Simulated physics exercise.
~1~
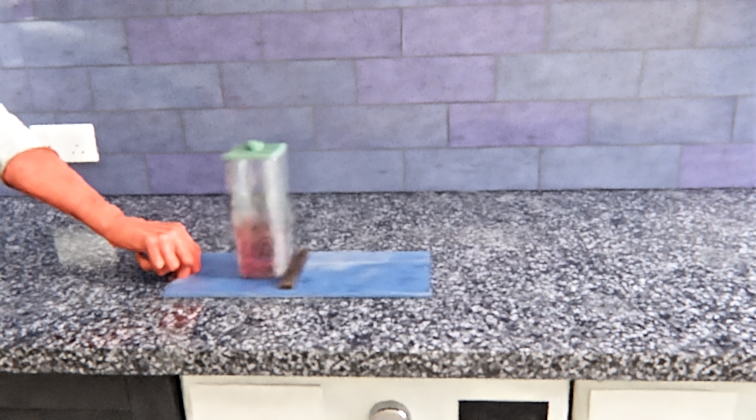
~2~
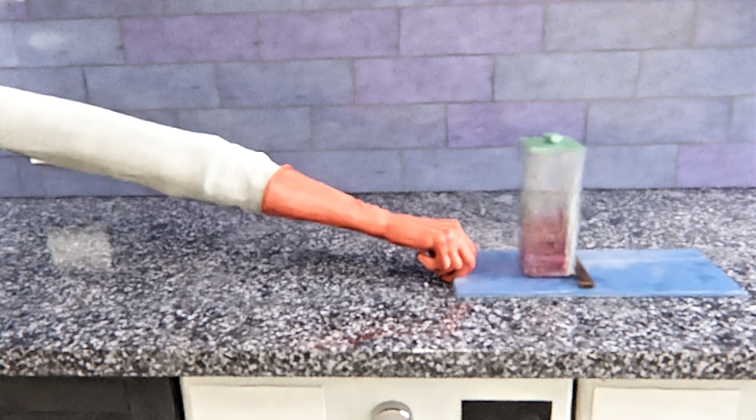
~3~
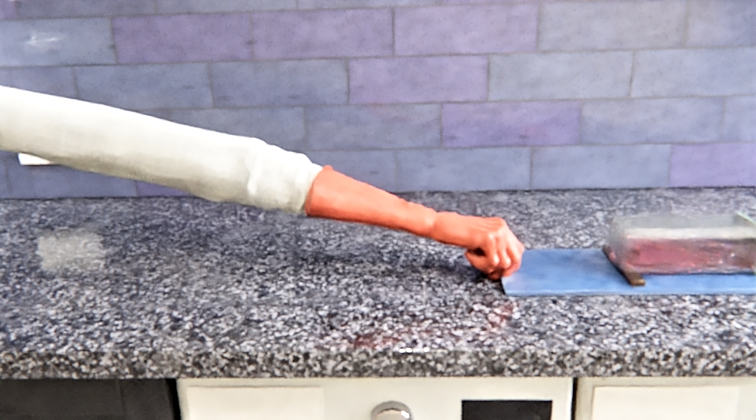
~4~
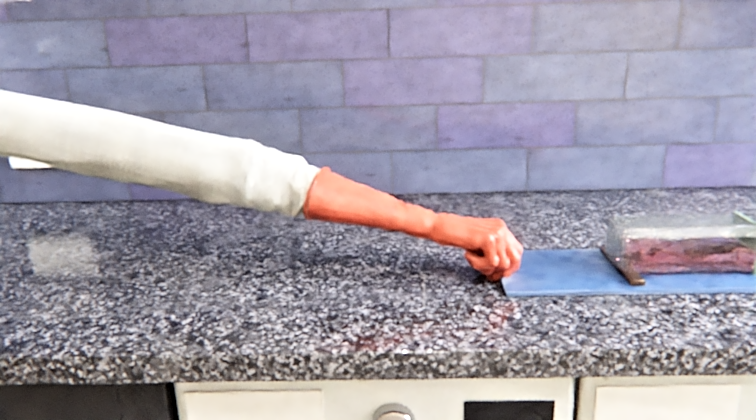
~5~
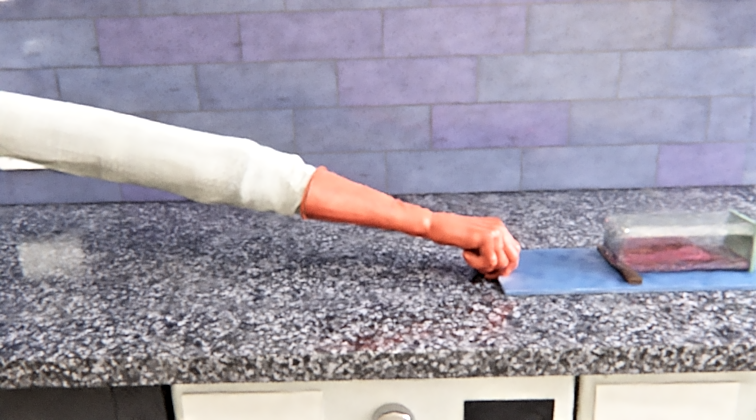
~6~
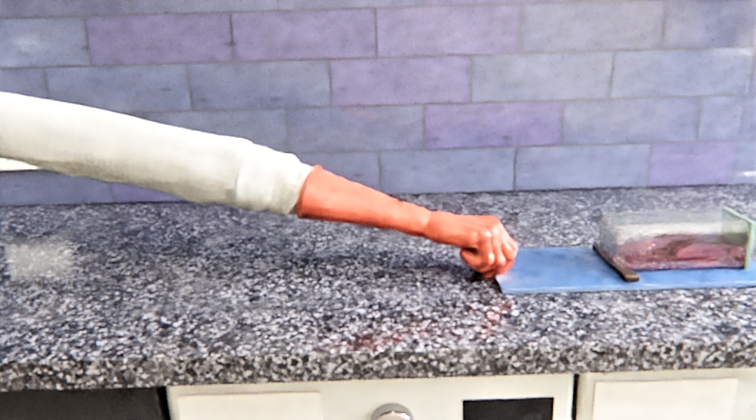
On a speckled kitchen counter, a hand slides a blue board to the right with a clear, green-capped container of reddish liquid standing upright against a low dark strip. The board stops, and the container topples to the right over the strip, ending up lying on its side.
